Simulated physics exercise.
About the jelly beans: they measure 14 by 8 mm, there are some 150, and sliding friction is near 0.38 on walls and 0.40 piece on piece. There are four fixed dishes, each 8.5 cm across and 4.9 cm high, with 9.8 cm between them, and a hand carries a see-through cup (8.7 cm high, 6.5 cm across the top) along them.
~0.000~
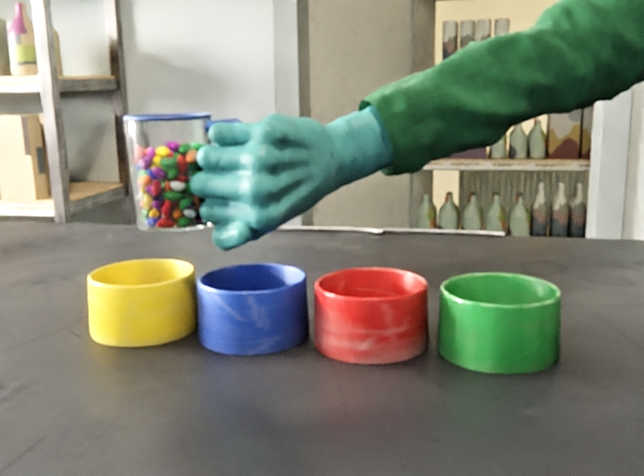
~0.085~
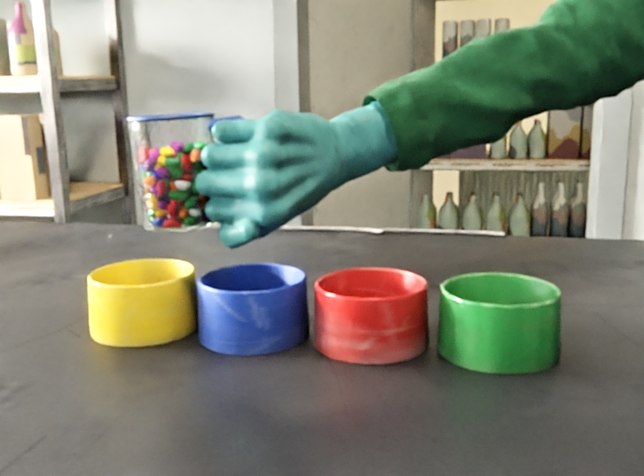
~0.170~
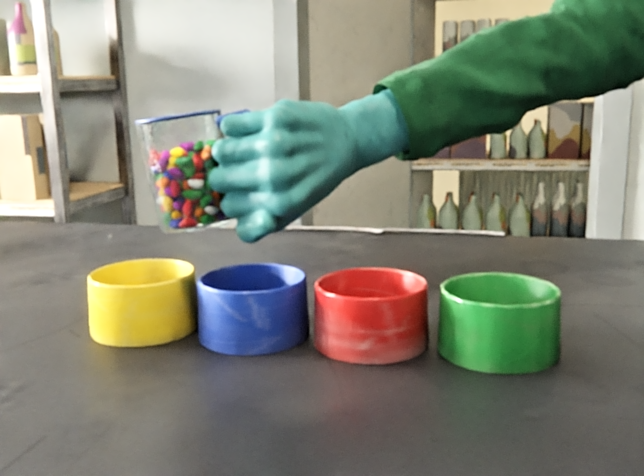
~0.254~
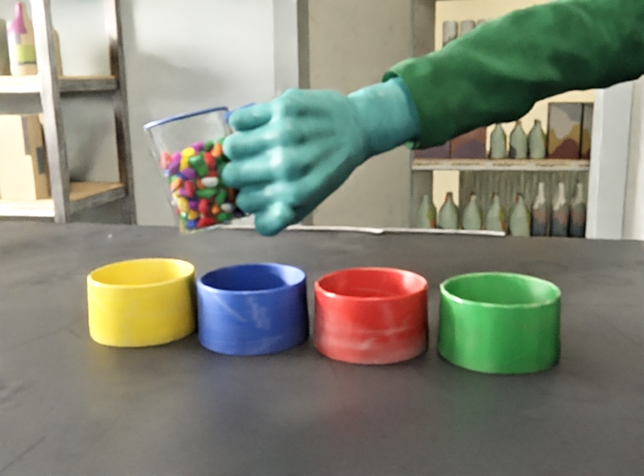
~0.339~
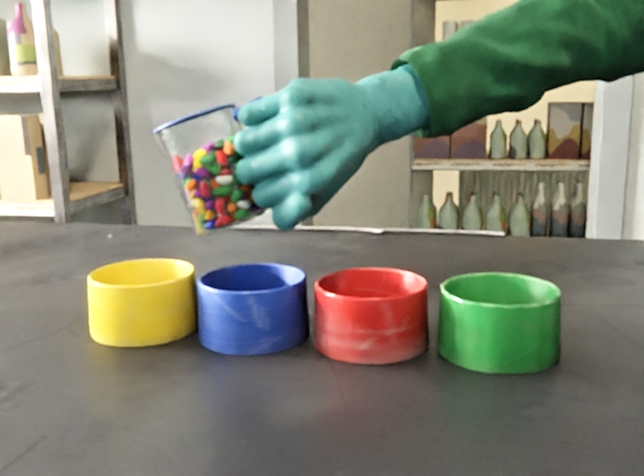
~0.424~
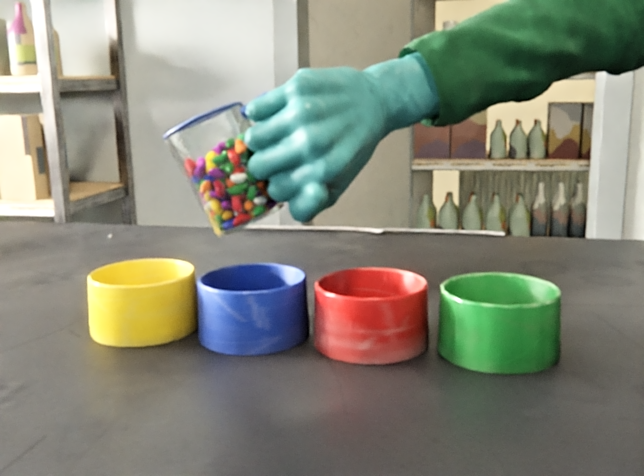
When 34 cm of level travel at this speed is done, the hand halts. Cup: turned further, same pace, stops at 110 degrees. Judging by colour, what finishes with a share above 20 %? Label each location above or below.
Labels - red: Above, blue: Below, green: Above, yellow: Below, counter: Below.
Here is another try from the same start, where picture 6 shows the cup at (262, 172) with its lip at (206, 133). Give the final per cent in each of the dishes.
Red 0; blue 0; green 100; yellow 0.
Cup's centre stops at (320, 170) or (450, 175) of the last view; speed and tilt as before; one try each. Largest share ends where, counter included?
The biggest share goes to blue first, then to red.
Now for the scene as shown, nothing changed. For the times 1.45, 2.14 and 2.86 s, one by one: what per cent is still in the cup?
Going in order, it reads 100, then 20, and finally 0 per cent.
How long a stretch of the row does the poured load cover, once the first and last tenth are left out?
12 centimetres.
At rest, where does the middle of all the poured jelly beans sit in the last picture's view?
Around (397, 328).
Then, at 1.45 s, tilt 93 degrees; cup holds 100 %.
After 2.14 s, tilt 110 degrees; cup holds 20 %, red 60 %, green 5 %.
After 2.86 s, tilt 110 degrees; cup holds 0 %, red 60 %, green 25 %.
By 3.4 s all is still; red 60 %, blue 0 %, green 30 %, yellow 0 %, counter 10 %.
